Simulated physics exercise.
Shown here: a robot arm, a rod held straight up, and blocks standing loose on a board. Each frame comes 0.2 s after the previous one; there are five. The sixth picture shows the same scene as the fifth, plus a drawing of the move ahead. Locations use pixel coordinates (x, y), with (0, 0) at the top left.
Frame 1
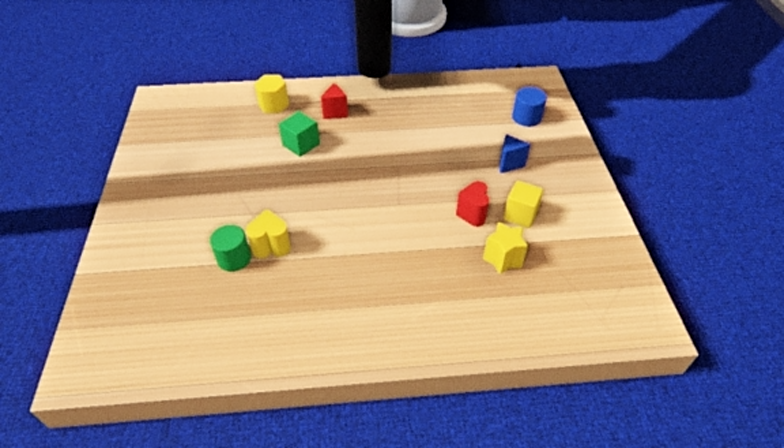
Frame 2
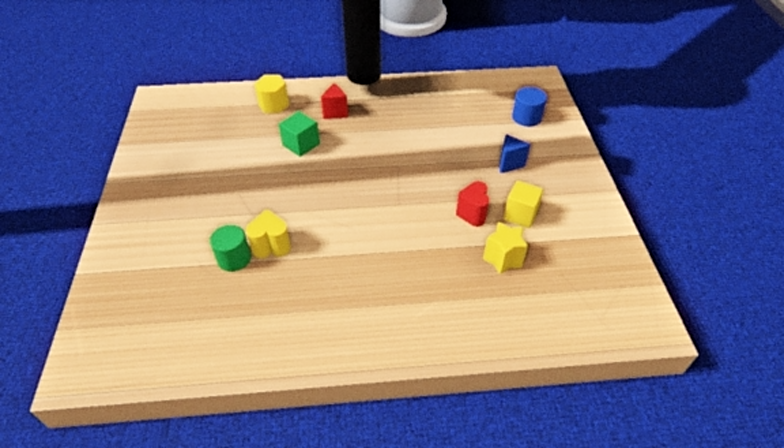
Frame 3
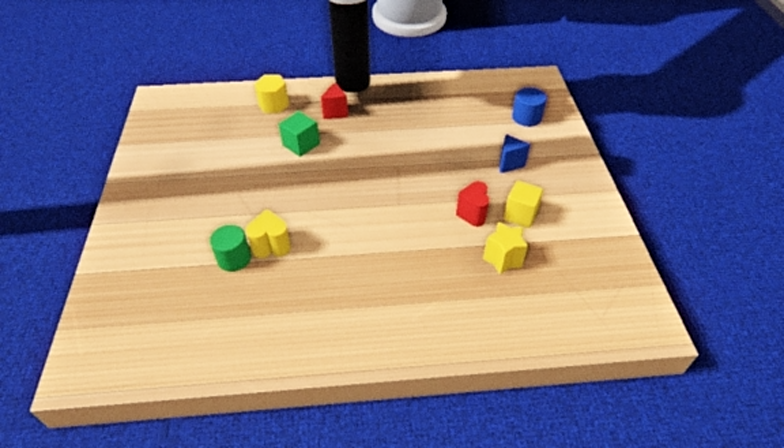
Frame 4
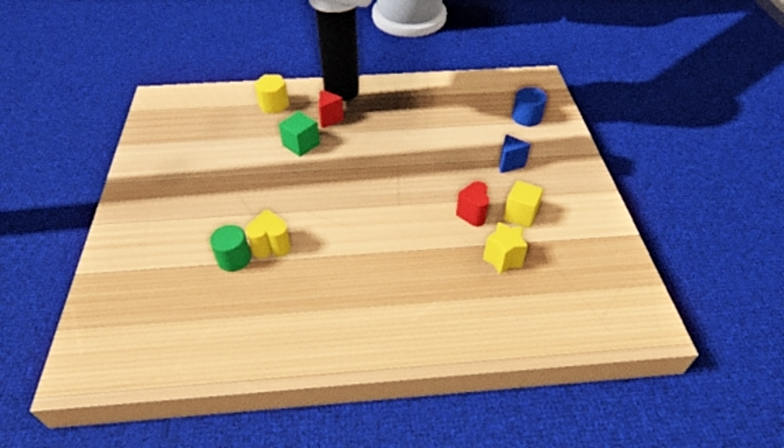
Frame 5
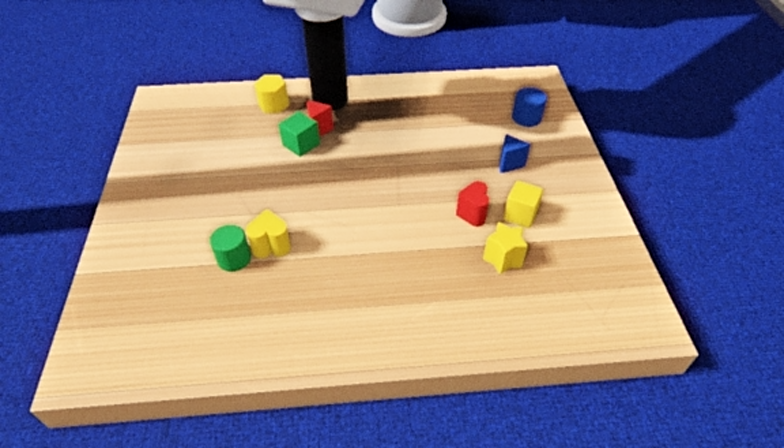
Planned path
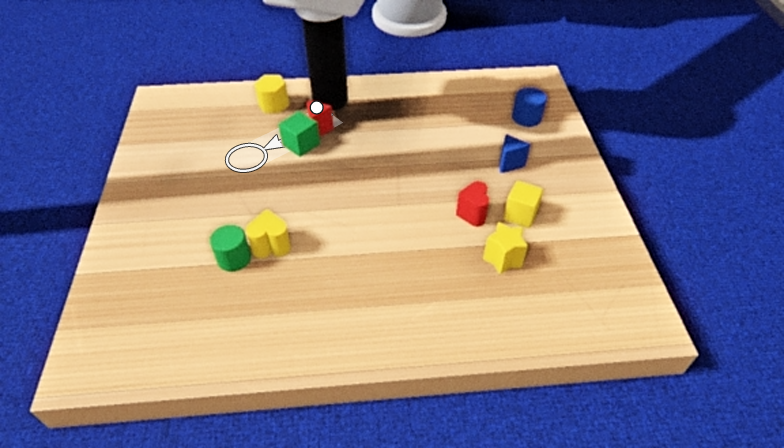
A pale wooden board lies on a bright blue surface, seen from above at an angle by a still camera. Yellow, red and green blocks sit at its upper left, blue ones at the upper right, red and yellow ones right of centre, and green and yellow ones left of centre. A black upright rod moves left and nearer from the far edge, pushing the red triangular block toward the green cube.
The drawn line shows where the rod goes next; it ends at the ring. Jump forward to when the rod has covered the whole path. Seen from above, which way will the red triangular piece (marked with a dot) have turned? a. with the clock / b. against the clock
It's b.
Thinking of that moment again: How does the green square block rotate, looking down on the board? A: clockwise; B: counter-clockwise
Letter B.
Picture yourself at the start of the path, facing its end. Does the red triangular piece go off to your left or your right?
That block drifts left.
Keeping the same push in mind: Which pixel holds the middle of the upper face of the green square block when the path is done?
In the picture, that point is around (261, 152).
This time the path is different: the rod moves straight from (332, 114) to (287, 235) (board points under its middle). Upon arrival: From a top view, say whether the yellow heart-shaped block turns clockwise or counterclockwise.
Its rotation is counterclockwise.
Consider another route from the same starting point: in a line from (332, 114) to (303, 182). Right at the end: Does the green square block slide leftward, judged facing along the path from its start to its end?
No.
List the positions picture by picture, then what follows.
The first picture shows rod tip at (375, 69); block tops, yellow hexagonal block at (270, 82); green square block at (298, 122); red triangular piece at (334, 91).
The second picture shows rod at (364, 76); blocks unchanged.
The third picture shows rod at (353, 83); blocks unchanged.
The fourth picture shows rod at (342, 91); red triangular piece at (327, 97).
The fifth picture shows rod at (330, 100); yellow hexagonal block at (270, 82); green square block at (298, 122); red triangular piece at (317, 107).
Path on the board, in a line from (332, 114) to (247, 158); the dot is on the red triangular piece.
What follows on the original path. One third of the way, rod at (302, 115); green square block at (283, 135); red triangular piece at (302, 124), turned 25° anticlockwise.
Two thirds of the way, rod at (273, 130); green square block at (271, 146), turned 20° anticlockwise; red triangular piece at (293, 133), turned 55° anticlockwise.
At the end, rod at (243, 144); yellow hexagonal block in place; green square block at (261, 152), turned 75° anticlockwise; red triangular piece at (293, 134), turned 55° anticlockwise.
